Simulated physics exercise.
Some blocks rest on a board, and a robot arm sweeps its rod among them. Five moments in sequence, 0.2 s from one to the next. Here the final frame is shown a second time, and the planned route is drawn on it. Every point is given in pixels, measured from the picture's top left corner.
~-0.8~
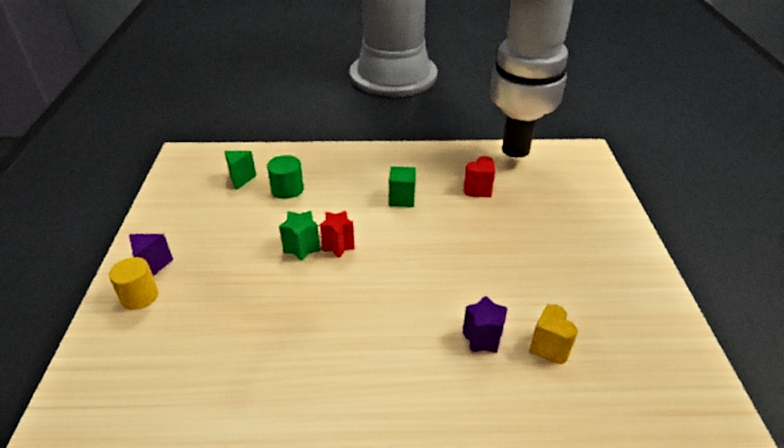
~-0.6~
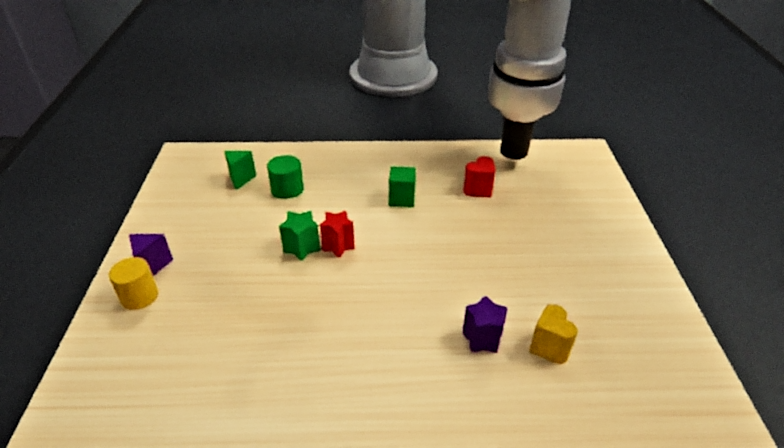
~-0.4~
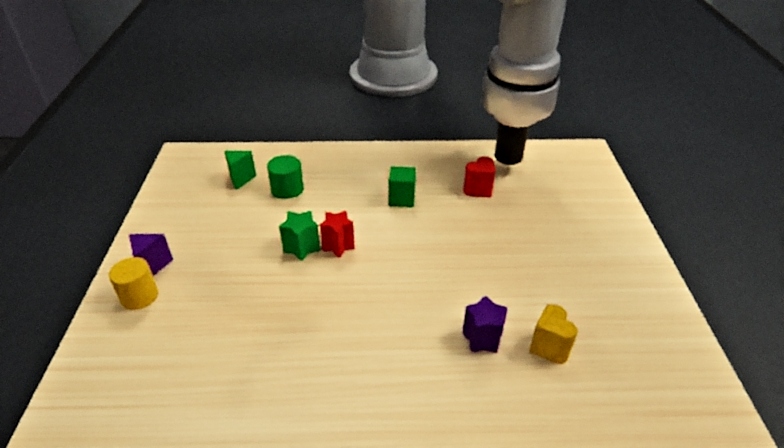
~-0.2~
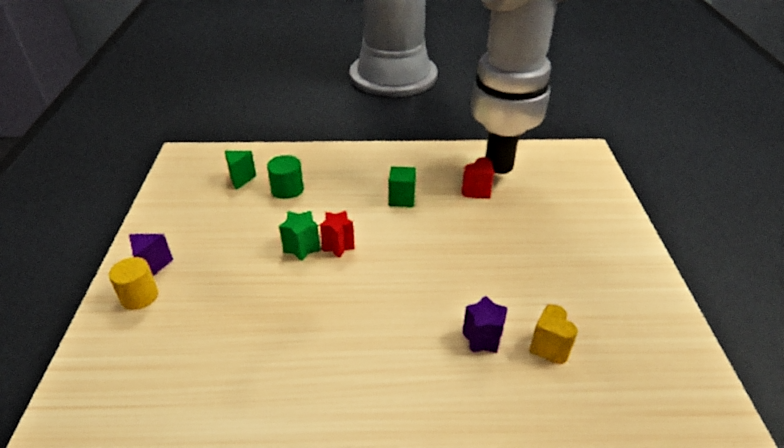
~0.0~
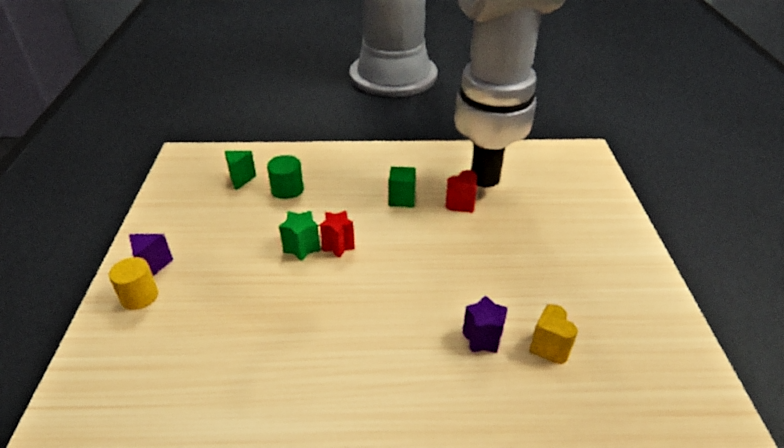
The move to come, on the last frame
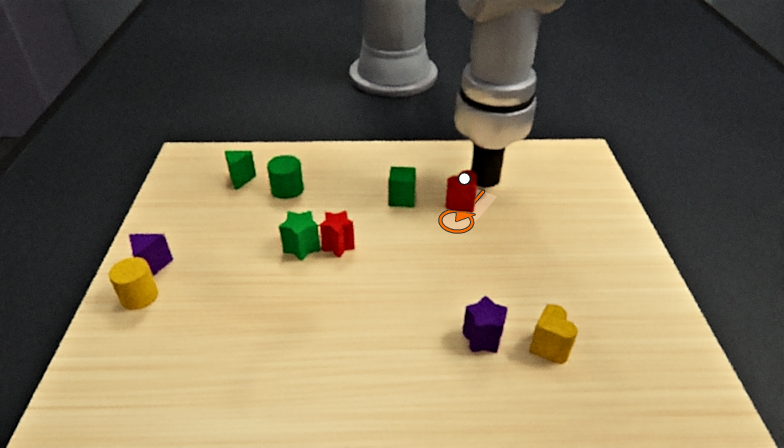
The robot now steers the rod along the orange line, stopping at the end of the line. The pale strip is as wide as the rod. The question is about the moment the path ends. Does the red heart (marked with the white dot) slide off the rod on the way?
No
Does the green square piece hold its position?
Short answer: Yes.
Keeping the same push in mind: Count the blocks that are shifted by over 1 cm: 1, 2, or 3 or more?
Shifted over 1 cm: One.
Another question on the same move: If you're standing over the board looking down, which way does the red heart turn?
My prediction: CW.
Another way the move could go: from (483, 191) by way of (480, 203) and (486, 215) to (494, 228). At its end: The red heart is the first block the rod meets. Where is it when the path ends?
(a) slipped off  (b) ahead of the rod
The answer is a.
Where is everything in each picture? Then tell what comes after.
Rod's lower end (516, 151); green square piece (403, 174); red heart (483, 165), in the first frame.
Rod (514, 152); blocks still, in the second frame.
Rod (508, 157); blocks still, in the third frame.
Rod (499, 166); red heart (481, 166), in the fourth frame.
Rod (485, 179); green square piece (403, 174); red heart (464, 179), in the fifth frame.
Drawn move, from (483, 191) to (456, 221); the dot is on the red heart.
What follows on the original path. Halfway along, rod (472, 193); red heart (447, 192), turned 15° clockwise.
At the end, rod (458, 208); green square piece still; red heart (426, 202), turned 40° clockwise.
